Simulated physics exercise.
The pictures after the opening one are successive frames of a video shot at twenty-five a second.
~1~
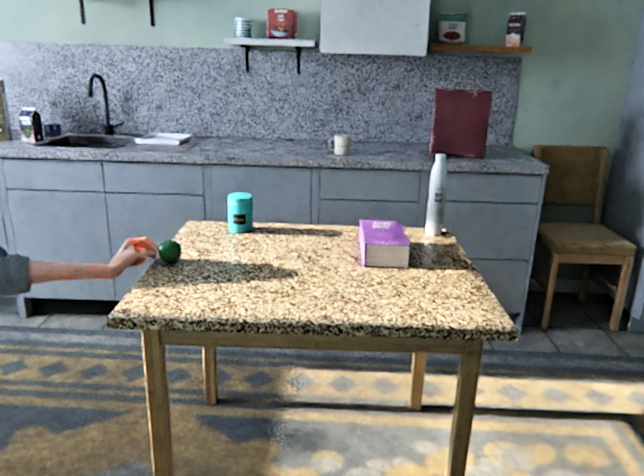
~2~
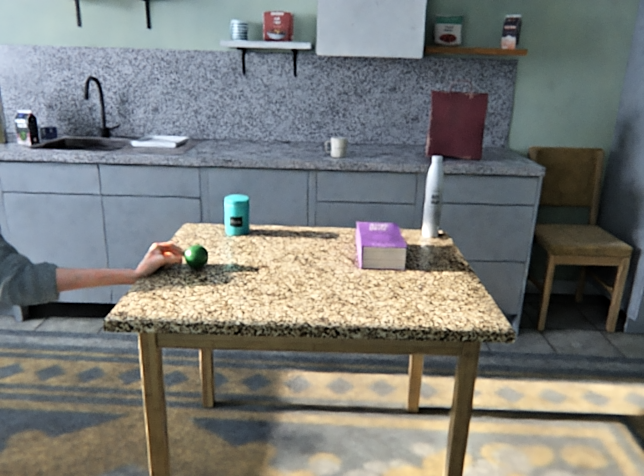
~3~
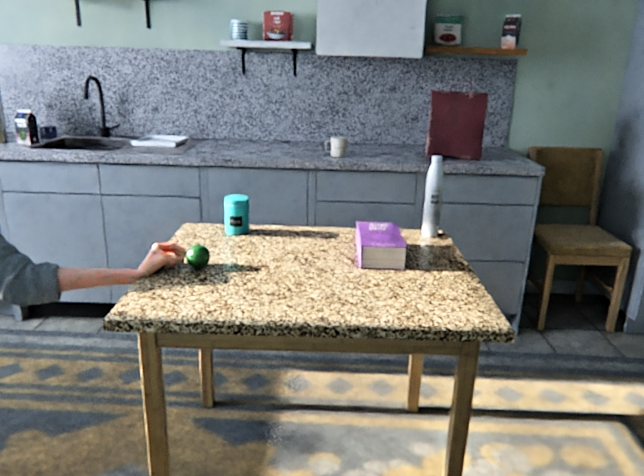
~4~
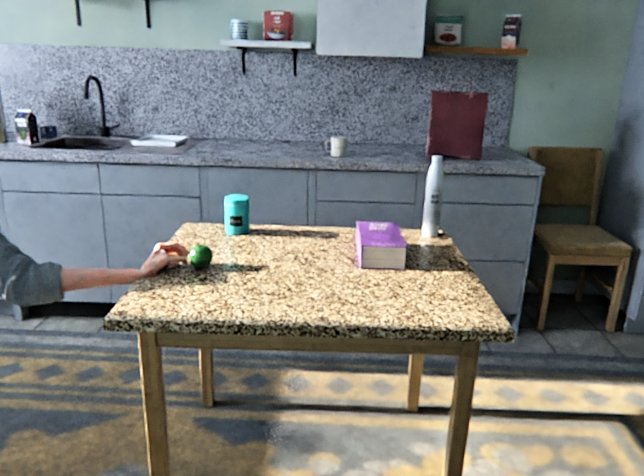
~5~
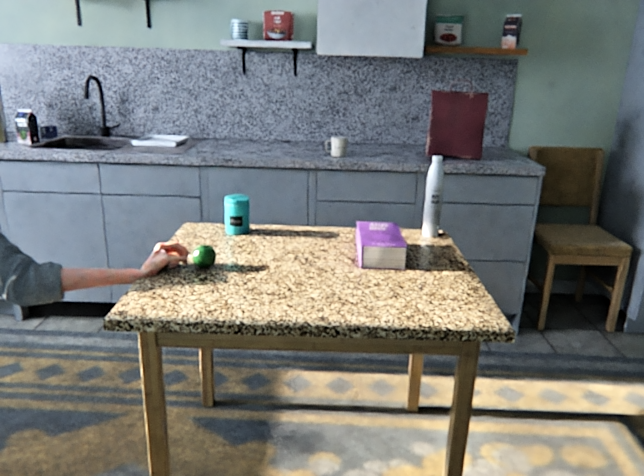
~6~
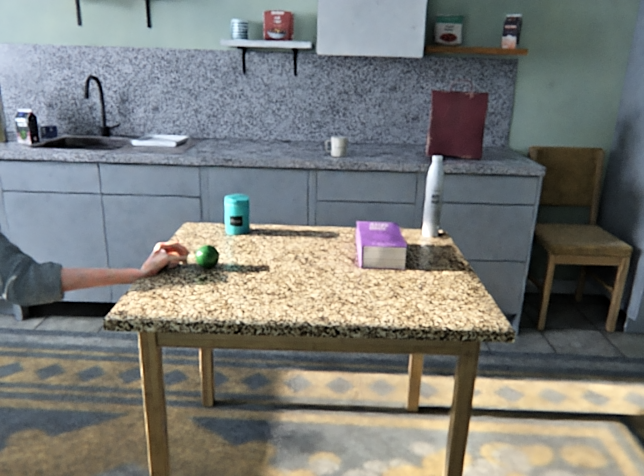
Green apple moving right across a speckled kitchen table beside a reaching hand, then inching slightly farther from the fingers.
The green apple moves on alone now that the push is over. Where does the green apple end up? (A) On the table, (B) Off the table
The answer is A.
Then, 0.20 s past the last view, green apple displaced about its own width near (221, 258).
Then, 0.40 s past the last view, green apple displaced about its own width near (233, 259).
Then, 0.60 s past the last view, green apple displaced well along near (242, 260).
Then, 1.00 s past the last view, green apple displaced well along near (255, 261).
Finally, moved from the start, green apple. Final places as the last picture's camera would see them, green apple near (260, 261).
